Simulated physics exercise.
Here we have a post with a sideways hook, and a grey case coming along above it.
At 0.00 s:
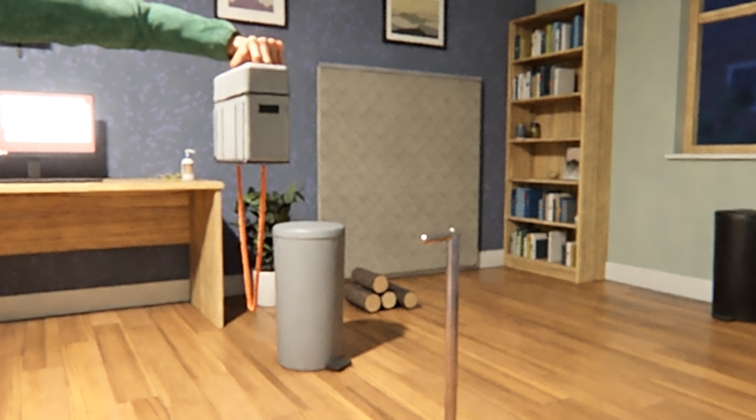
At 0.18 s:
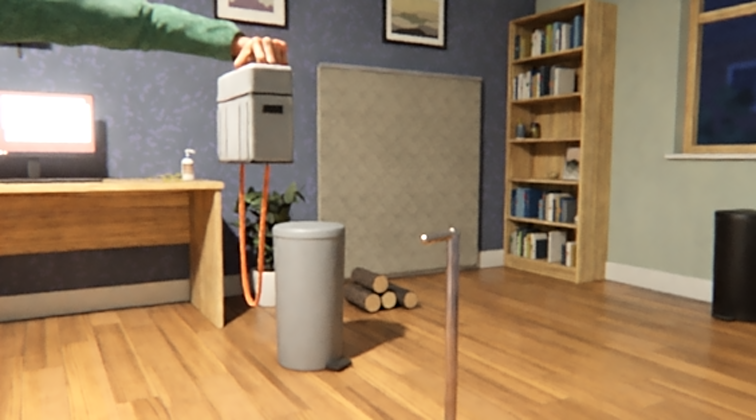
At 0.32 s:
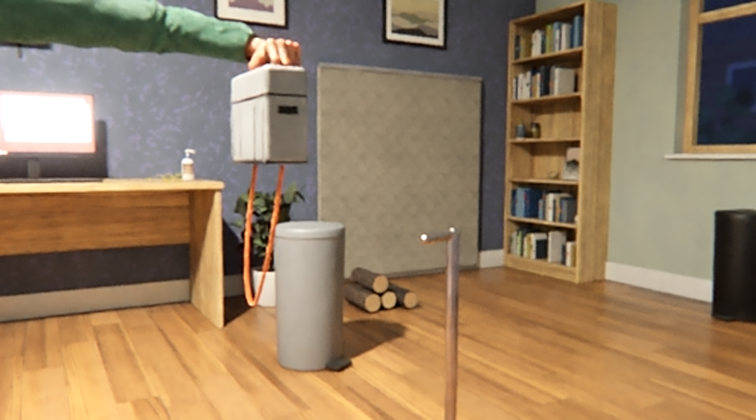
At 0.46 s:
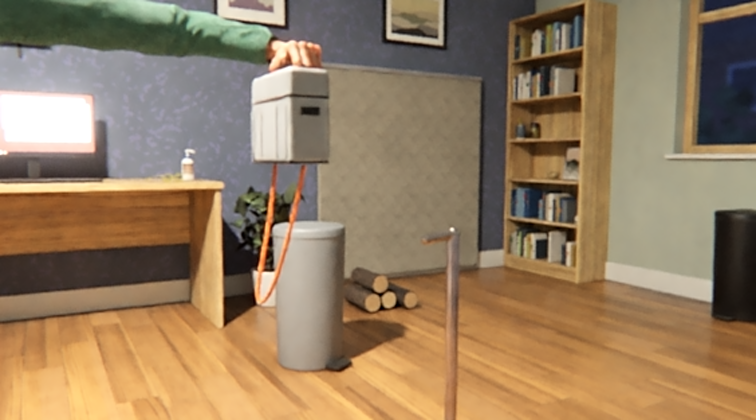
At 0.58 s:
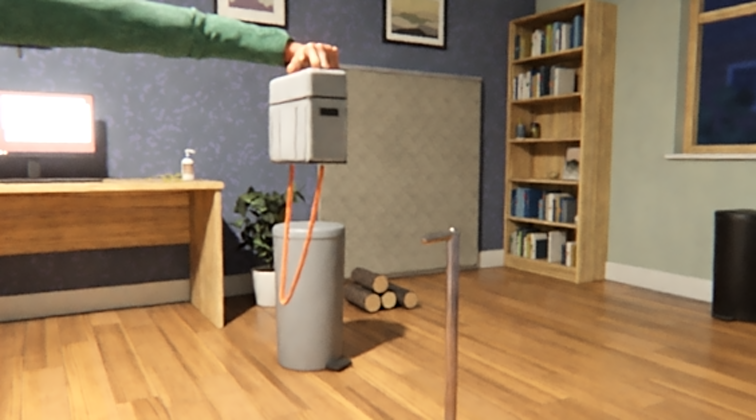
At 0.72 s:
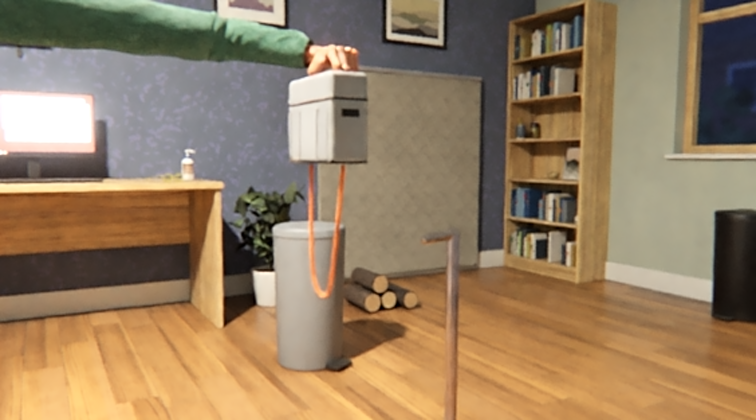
A living room or study with a wooden floor and blue-grey walls is seen from a fixed, roughly eye-level view. A wooden desk with a lit screen stands left, a grey bin and stacked logs sit mid-room, a bookcase stands right, and a hooked post rises in front. A green-sleeved arm carries a grey case rightward above the bin, its hanging orange loop swaying.
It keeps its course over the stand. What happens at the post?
The grey case gets caught.
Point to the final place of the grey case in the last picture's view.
At about (522, 128).
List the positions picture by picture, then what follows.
Grey case (250, 118); hook tip (426, 240), in the first frame.
Grey case (254, 118); bottom of the loop (252, 304), in the second frame.
Grey case (268, 118), in the third frame.
Grey case (289, 119); bottom of the loop (260, 302), in the fourth frame.
Grey case (306, 120), in the fifth frame.
Grey case (327, 121); bottom of the loop (323, 296); hook tip (426, 240); hook points towards it, loop hangs below the hook, in the sixth frame.
After 1.26 s, case nearing the post near (397, 123).
After 1.90 s, case over the post near (470, 126).
At rest, case past the post near (522, 128); loop tight round the post, hand stopped. The grey case is jerked back by its loop.
